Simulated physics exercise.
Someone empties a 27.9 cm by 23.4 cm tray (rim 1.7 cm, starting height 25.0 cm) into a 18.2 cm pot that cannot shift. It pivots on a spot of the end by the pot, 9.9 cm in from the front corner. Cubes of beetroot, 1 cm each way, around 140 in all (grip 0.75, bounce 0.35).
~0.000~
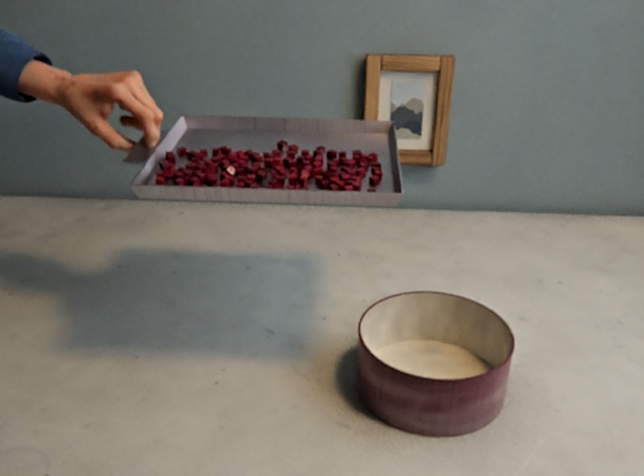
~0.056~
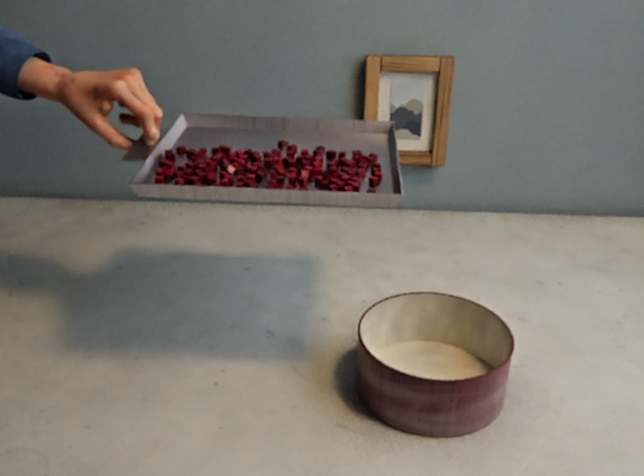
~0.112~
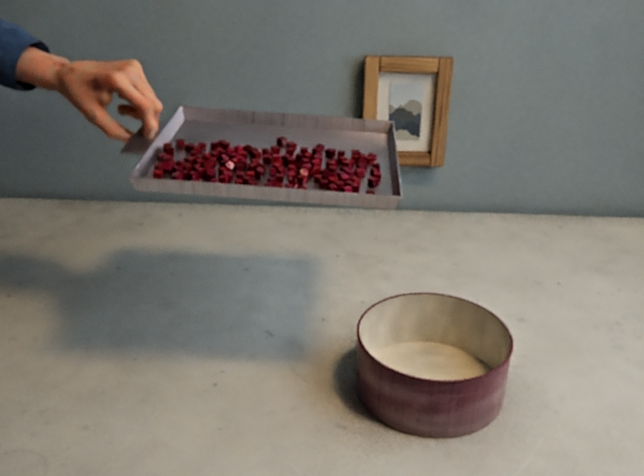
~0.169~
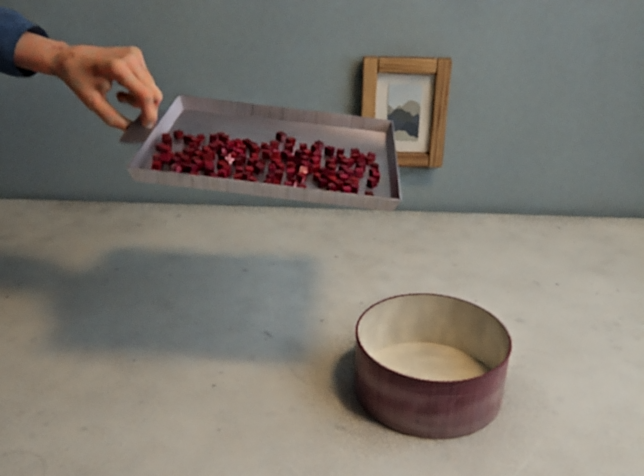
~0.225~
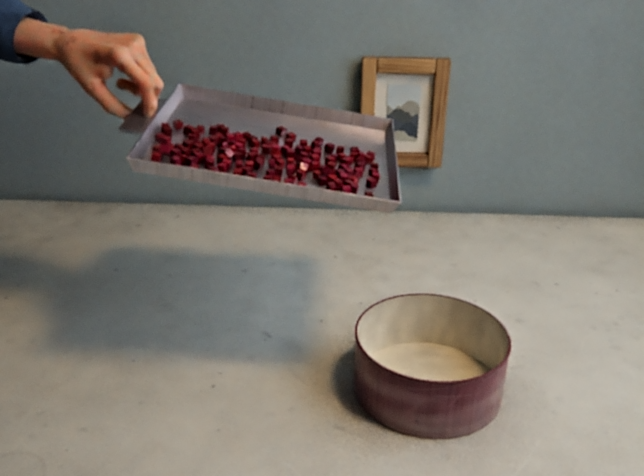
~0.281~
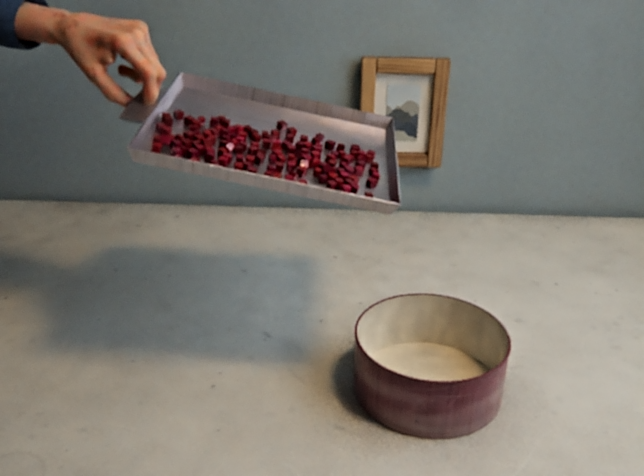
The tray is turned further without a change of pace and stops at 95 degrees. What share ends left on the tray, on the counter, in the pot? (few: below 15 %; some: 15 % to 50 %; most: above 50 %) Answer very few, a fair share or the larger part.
Tray: Very few, counter: Very few, pot: The larger part.
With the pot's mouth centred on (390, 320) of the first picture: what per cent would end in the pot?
Some 85 per cent.
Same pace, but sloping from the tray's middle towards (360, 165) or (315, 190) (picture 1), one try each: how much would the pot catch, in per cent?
About 60 and 25 per cent.
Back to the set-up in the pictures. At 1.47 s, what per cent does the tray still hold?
Some 75 per cent of the load.
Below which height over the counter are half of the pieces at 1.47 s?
Roughly 26 cm.
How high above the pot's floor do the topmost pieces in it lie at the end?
Some 2.0 cm.
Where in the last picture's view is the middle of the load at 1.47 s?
Near (382, 185).
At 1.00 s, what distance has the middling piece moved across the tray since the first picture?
About 10 cm.
After 1.00 s, tilt 51 degrees; the tray holds 100 %, the pot 0 %.
After 1.47 s, tilt 77 degrees; the tray holds 75 %, the pot 25 %.
After 2.02 s, tilt 95 degrees; the tray holds 0 %, the pot 90 %.
By 2.9 s all is still; tray 0 %, counter 5 %, pot 95 %.
